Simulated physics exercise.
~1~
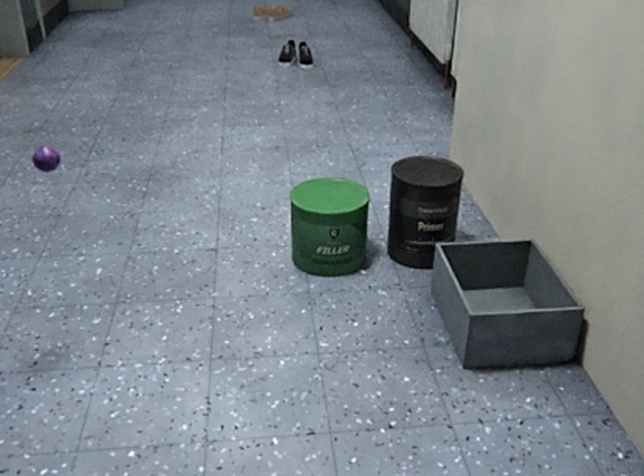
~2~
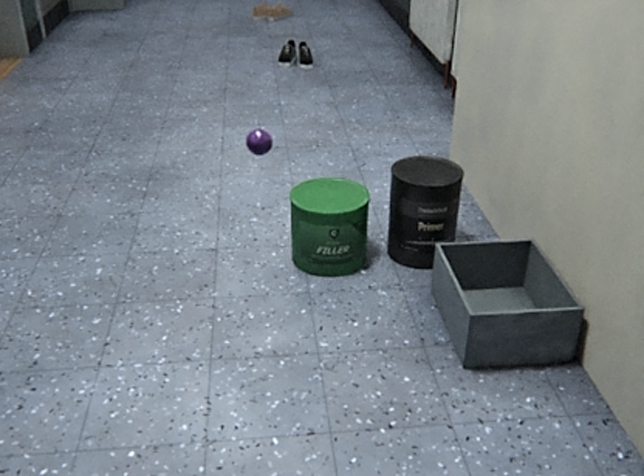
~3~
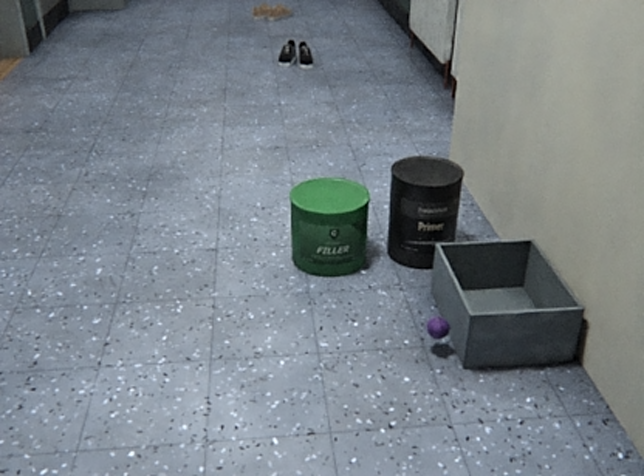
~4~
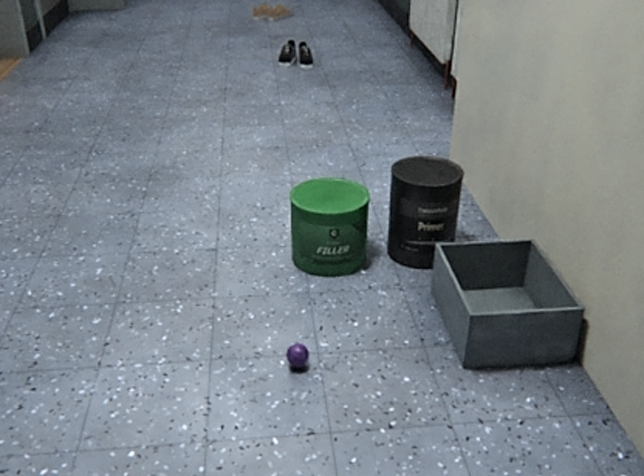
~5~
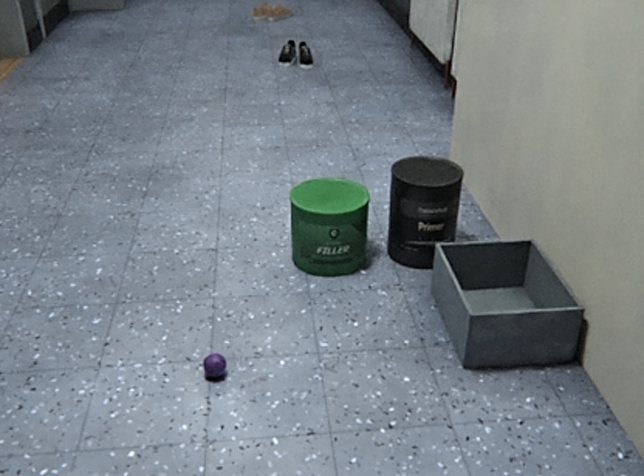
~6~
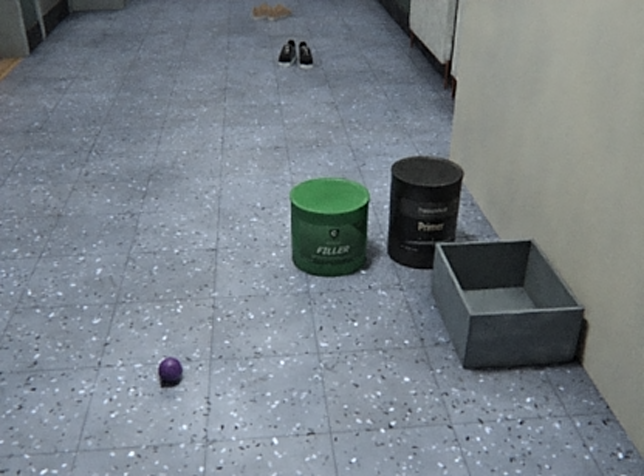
A purple onion, looking like a small ball, flies rightward across a speckled floor past a green pail and a black pail, drops beside the open grey box, then moves back left and ends on the floor outside it, both pails unmoved.
